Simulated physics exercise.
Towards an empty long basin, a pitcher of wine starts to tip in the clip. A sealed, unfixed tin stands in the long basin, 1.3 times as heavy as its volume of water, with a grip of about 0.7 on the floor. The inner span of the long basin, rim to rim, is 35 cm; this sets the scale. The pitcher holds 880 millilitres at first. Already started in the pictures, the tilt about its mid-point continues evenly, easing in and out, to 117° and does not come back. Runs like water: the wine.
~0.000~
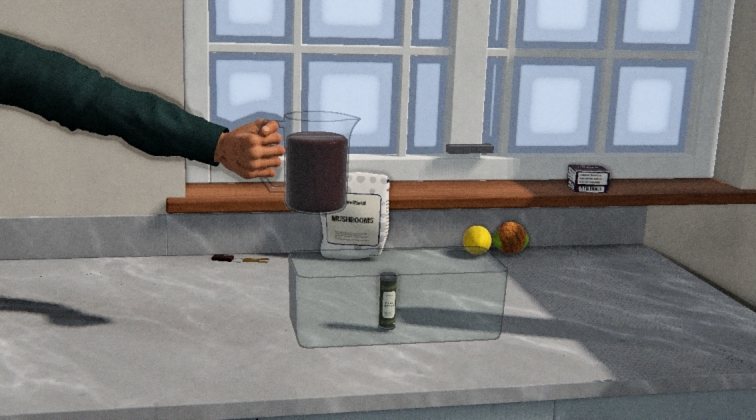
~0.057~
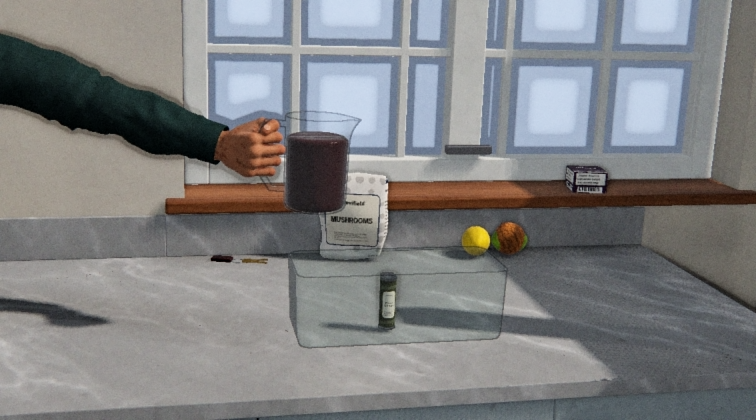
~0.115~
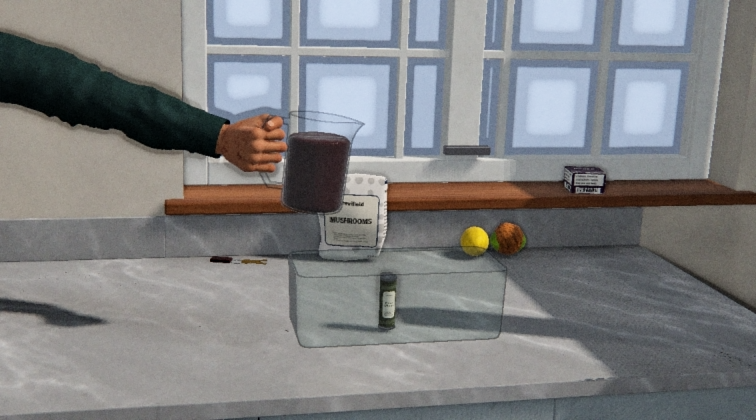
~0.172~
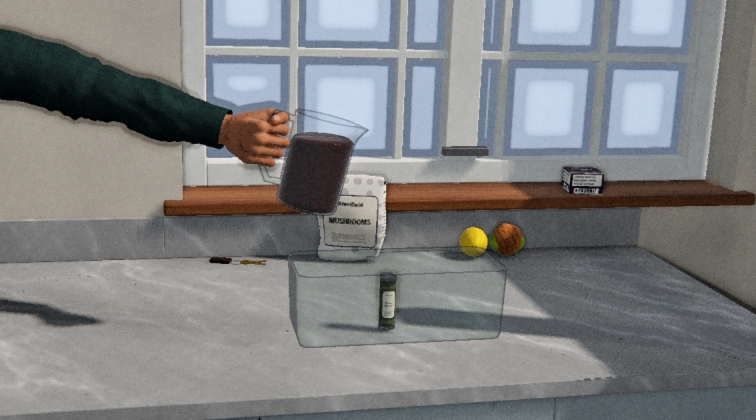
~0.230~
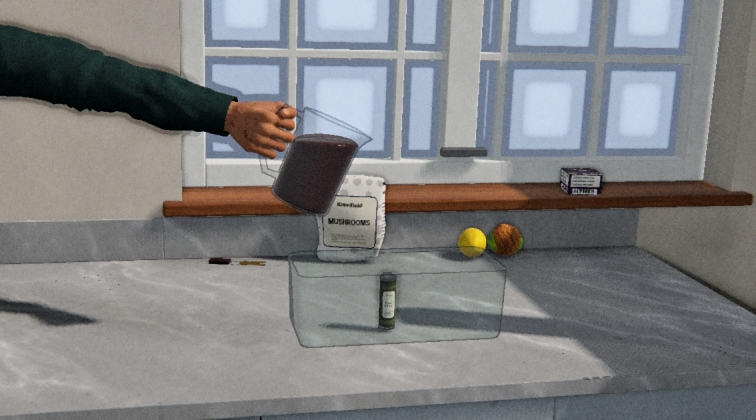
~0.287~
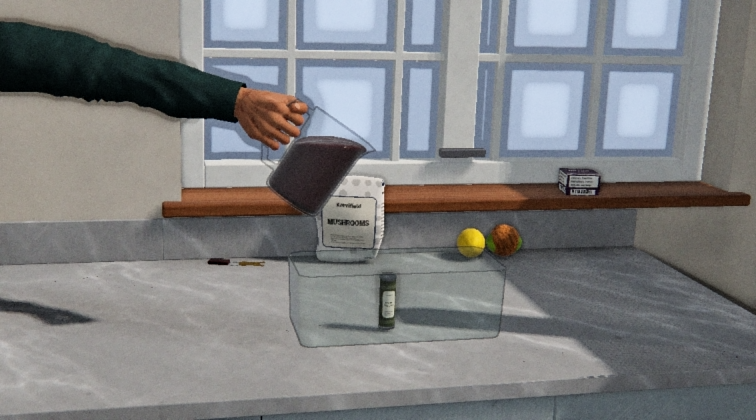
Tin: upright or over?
It is tipped over.
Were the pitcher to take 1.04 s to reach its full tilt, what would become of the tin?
The tin topples.
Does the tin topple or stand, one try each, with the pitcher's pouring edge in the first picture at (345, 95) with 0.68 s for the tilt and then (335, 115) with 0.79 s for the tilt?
Try 1: Tipped over; try 2: Tipped over.
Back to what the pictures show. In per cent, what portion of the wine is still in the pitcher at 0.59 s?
Roughly 66 percent.
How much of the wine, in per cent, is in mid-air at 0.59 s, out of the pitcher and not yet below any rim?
Close to 24 in a hundred.
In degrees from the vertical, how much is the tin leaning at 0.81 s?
I'd say it is close to 0 degrees off upright.
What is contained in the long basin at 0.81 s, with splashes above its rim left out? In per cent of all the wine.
Value: Approx. 66 %.
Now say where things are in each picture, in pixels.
It leans 0°; its right rim is at (361, 117); the wine meets the walls at (286, 136) and (347, 137); the long basin's rim runs from (293, 265) to (497, 259); the tin's top is at (389, 279), in the first frame.
It leans 2°; its right rim is at (361, 119); the wine meets the walls at (286, 136) and (348, 137), in the second frame.
It leans 6°; its right rim is at (365, 123); the wine meets the walls at (288, 136) and (349, 138), in the third frame.
It leans 13°; its right rim is at (369, 129); the wine meets the walls at (290, 138) and (353, 139), in the fourth frame.
It leans 23°; its right rim is at (373, 138); the wine meets the walls at (287, 153) and (359, 141), in the fifth frame.
It leans 34°; its right rim is at (376, 150); the wine meets the walls at (281, 158) and (367, 145), in the sixth frame.
By 0.59 s the tilt is 99° and 66 per cent is still to pour; the tin stands where it began.
By 0.81 s the tilt is 117° and 13 per cent is still to pour; the tin stands where it began.
By 1.04 s the tilt is 117° and 0 per cent is still to pour; the tin leans 7°.
By 1.29 s the tilt is 117° and 0 per cent is still to pour; the tin lies on its side.
At rest the tin lies on its side.
